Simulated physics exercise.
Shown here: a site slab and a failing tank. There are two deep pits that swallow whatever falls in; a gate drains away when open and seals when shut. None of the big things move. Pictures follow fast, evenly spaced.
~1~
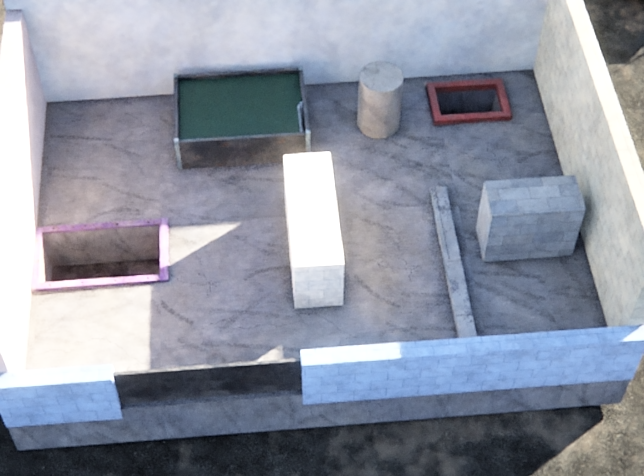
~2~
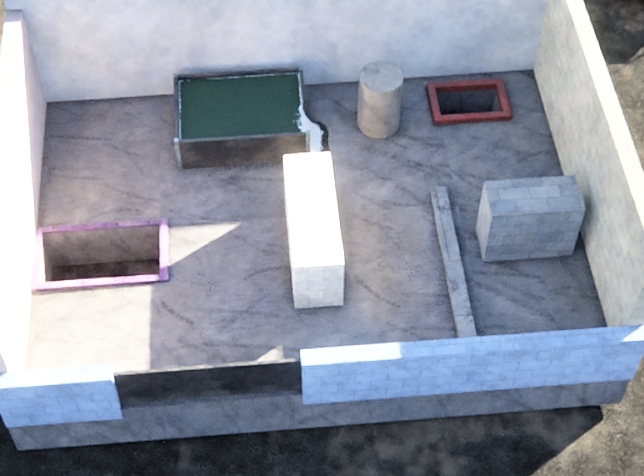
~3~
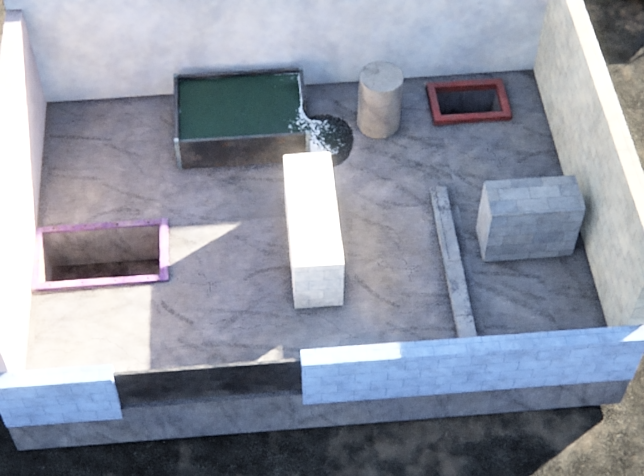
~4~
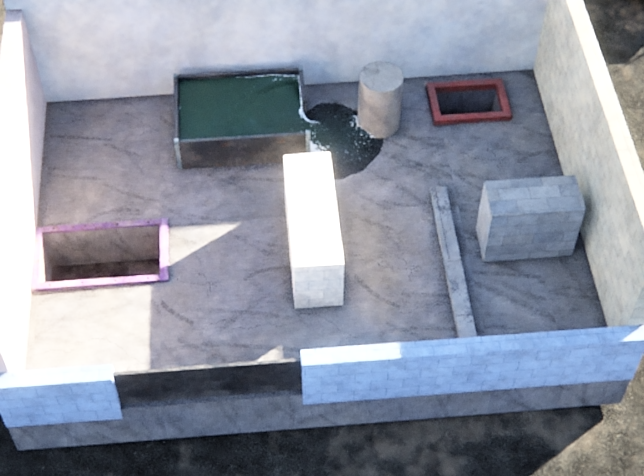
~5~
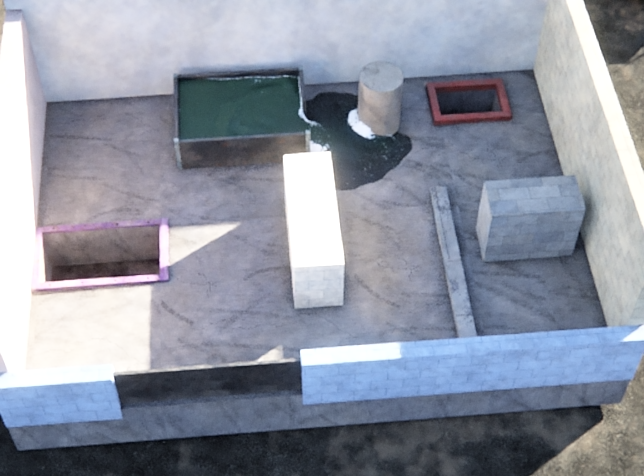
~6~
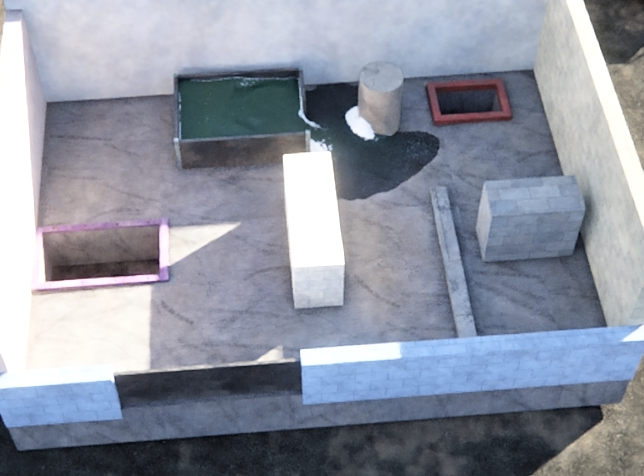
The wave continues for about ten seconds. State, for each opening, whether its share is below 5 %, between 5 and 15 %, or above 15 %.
The gate gets a mere sliver - short of five per cent, the purple pit gets a mere sliver - short of five per cent, the red pit gets a mere sliver - short of five per cent.
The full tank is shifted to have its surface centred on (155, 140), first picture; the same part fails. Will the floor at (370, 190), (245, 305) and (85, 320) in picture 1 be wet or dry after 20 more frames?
In sequence: Inundated, next inundated, then unflooded.
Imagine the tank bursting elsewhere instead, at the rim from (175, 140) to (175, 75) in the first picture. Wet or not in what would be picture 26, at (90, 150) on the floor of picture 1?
It would be soaked by then.
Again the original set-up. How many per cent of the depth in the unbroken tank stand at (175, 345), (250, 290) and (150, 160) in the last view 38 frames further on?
I'd put them at close to 2 per cent, then 0 per cent, then 0 per cent.
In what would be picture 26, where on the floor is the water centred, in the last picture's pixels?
Close to pixel (339, 159).
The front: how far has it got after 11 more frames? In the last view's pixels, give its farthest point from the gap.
Somewhere near (581, 233).
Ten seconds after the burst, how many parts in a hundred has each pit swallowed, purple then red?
Close to 0 per cent, and close to 0 per cent.
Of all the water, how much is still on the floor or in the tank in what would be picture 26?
Result: Close to 100 %.
A moment on, water covers 15 % of the floor; the gate 0 %, the purple pit 0 %, the red pit 0 %.
Next, water covers 25 % of the floor; the gate 0 %, the purple pit 0 %, the red pit 0 %.
Then, water covers 40 % of the floor; the gate 0 %, the purple pit 0 %, the red pit 0 %.
Later, water covers 55 % of the floor; the gate 0 %, the purple pit 0 %, the red pit 0 %.
In the end, water covers 70 % of the floor; the gate 0 %, the purple pit 0 %, the red pit 0 %.
